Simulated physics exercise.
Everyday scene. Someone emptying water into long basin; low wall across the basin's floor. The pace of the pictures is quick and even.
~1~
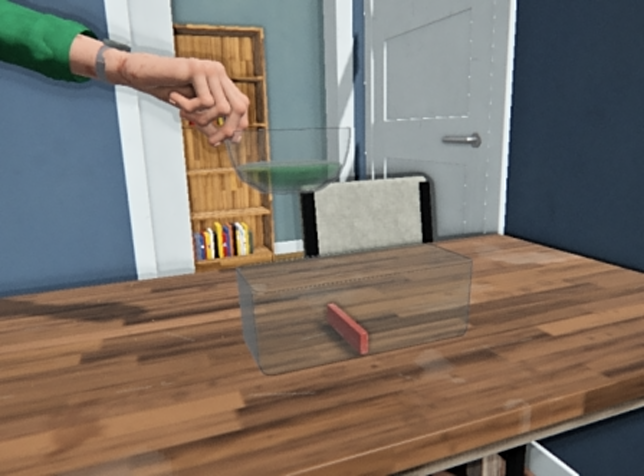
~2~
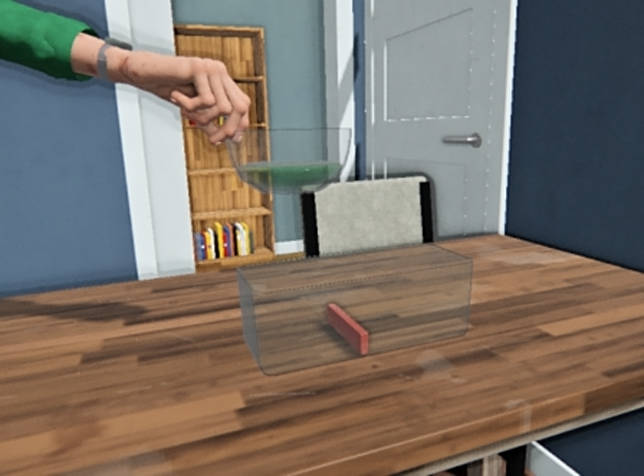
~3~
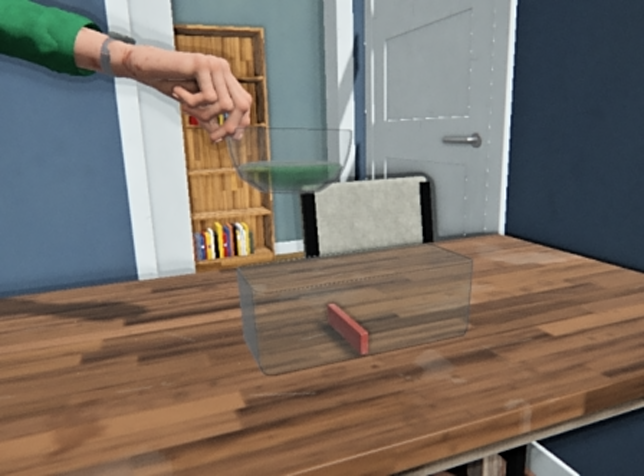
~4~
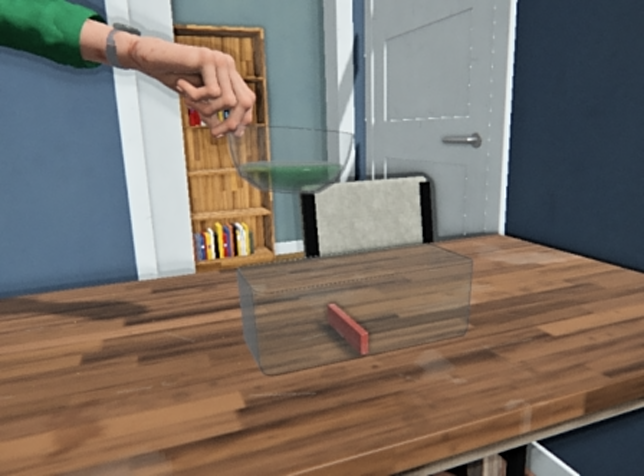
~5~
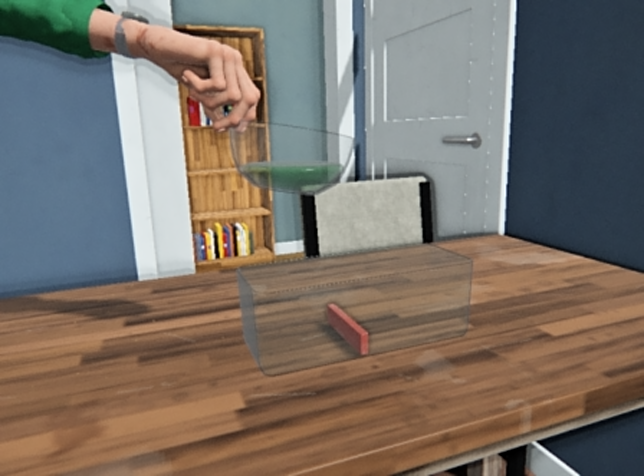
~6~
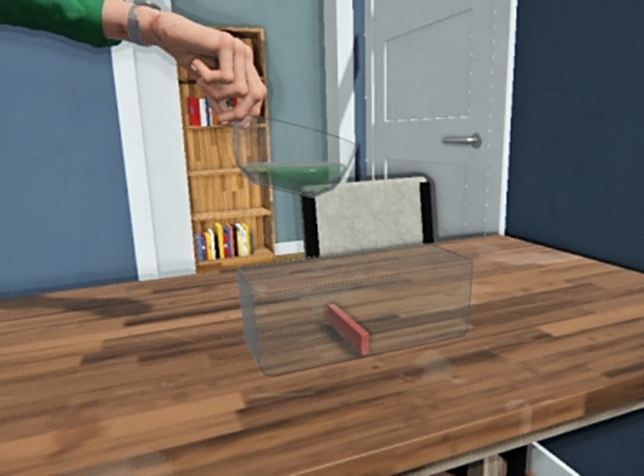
In this clip, a hand in a green sleeve holds a clear bowl of green liquid above a long transparent basin with a low red wall inside, then gradually tilts the bowl, its right side dipping lower.
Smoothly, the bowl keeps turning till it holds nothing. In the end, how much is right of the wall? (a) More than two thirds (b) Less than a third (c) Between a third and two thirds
More than two thirds (a).
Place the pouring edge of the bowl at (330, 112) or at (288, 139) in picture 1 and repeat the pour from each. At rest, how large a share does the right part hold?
In order: Close to 80 and 5 percent.
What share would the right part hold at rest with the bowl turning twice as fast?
About 80 in a hundred.
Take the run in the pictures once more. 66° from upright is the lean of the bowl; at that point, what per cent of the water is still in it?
Some 70 per cent.
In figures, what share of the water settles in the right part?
It comes to some 90 per cent.
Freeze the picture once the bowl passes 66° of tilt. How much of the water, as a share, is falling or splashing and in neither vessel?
That works out near 25 percent.
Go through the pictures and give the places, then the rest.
In the first frame, it leans 0°; its right rim is at (345, 129); the water meets the walls at (236, 167) and (337, 162); the long basin's rim runs from (244, 280) to (449, 252); the wall's top is at (346, 319).
In the second frame, it leans 1°; its right rim is at (346, 130); the water meets the walls at (237, 167) and (338, 162).
In the third frame, it leans 3°; its right rim is at (346, 132); the water meets the walls at (238, 167) and (338, 163).
In the fourth frame, it leans 6°; its right rim is at (347, 136); the water meets the walls at (238, 167) and (338, 163).
In the fifth frame, it leans 11°; its right rim is at (349, 141); the water meets the walls at (239, 167) and (339, 163).
In the sixth frame, it leans 16°; its right rim is at (350, 148); the water meets the walls at (242, 167) and (341, 163).
A moment on, the bowl is tipped part way and 70 per cent is still to pour, 0 is left of the wall and 6 right of it.
Next, the bowl is tipped on its side and 7 per cent is still to pour, 3 is left of the wall and 75 right of it.
Then the bowl is tipped right over and 0 per cent is still to pour, 8 is left of the wall and 91 right of it.
Later the bowl is tipped right over and 0 per cent is still to pour, 8 is left of the wall and 91 right of it.
In the end 8 per cent lies left of the wall, 91 right of it and 1 outside.
